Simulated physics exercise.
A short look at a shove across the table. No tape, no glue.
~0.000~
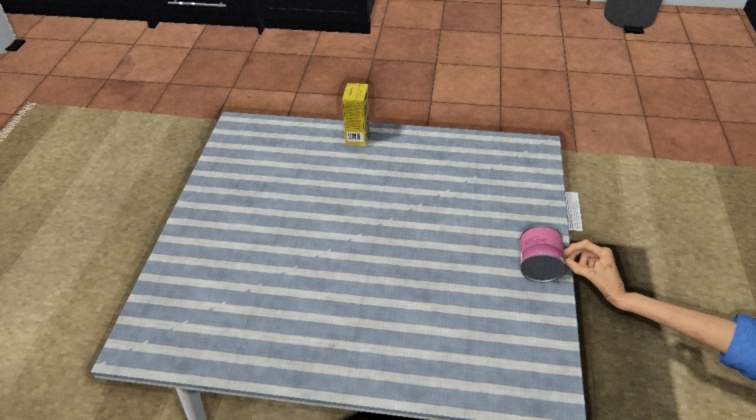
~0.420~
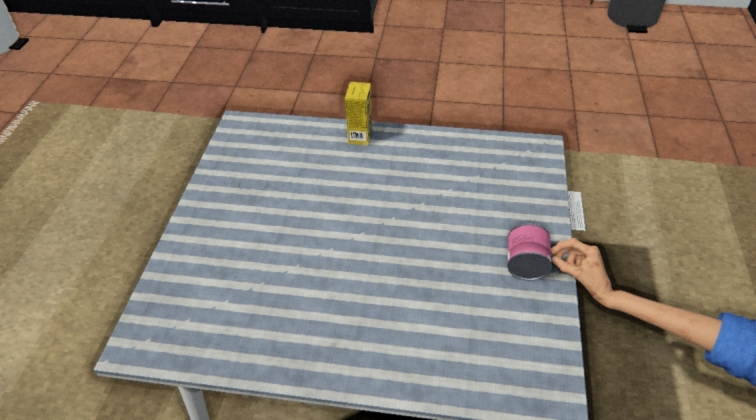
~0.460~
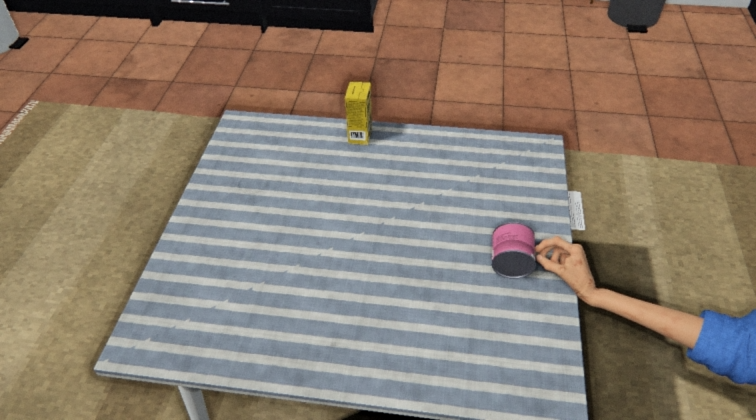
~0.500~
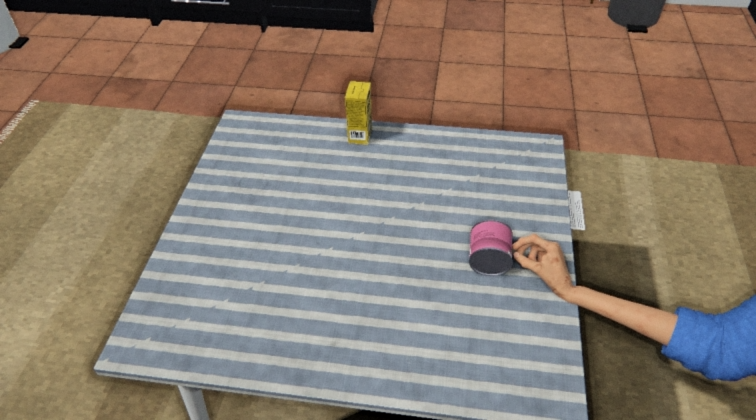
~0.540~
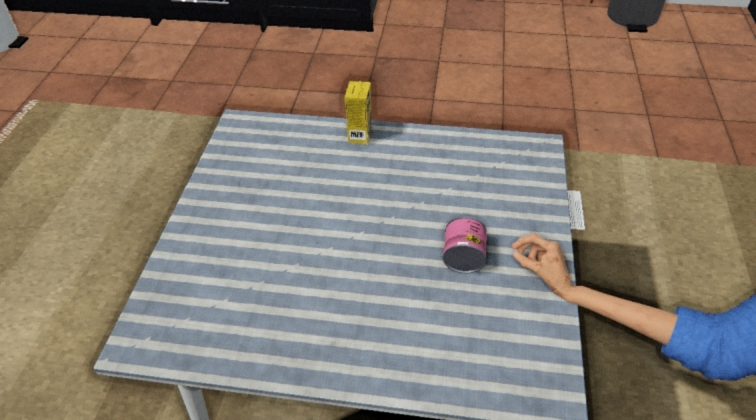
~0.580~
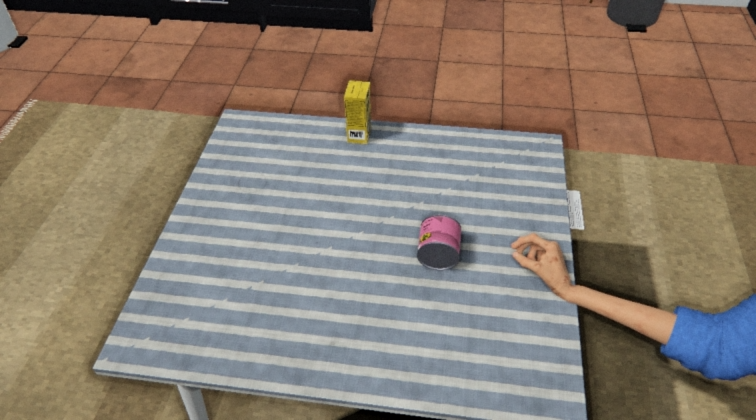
On a striped table set over a rug and tiled floor, a hand at the right pushes a pink tin leftward, then stays still as the tin rolls farther left, while a yellow box stands near the far edge.
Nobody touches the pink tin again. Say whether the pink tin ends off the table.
The pink tin drops to the floor.
After 0.98 s, pink tin shifted well along near (216, 221).
After 1.38 s, pink tin now off the table.
In the end (1.7 s), off the table, pink tin.
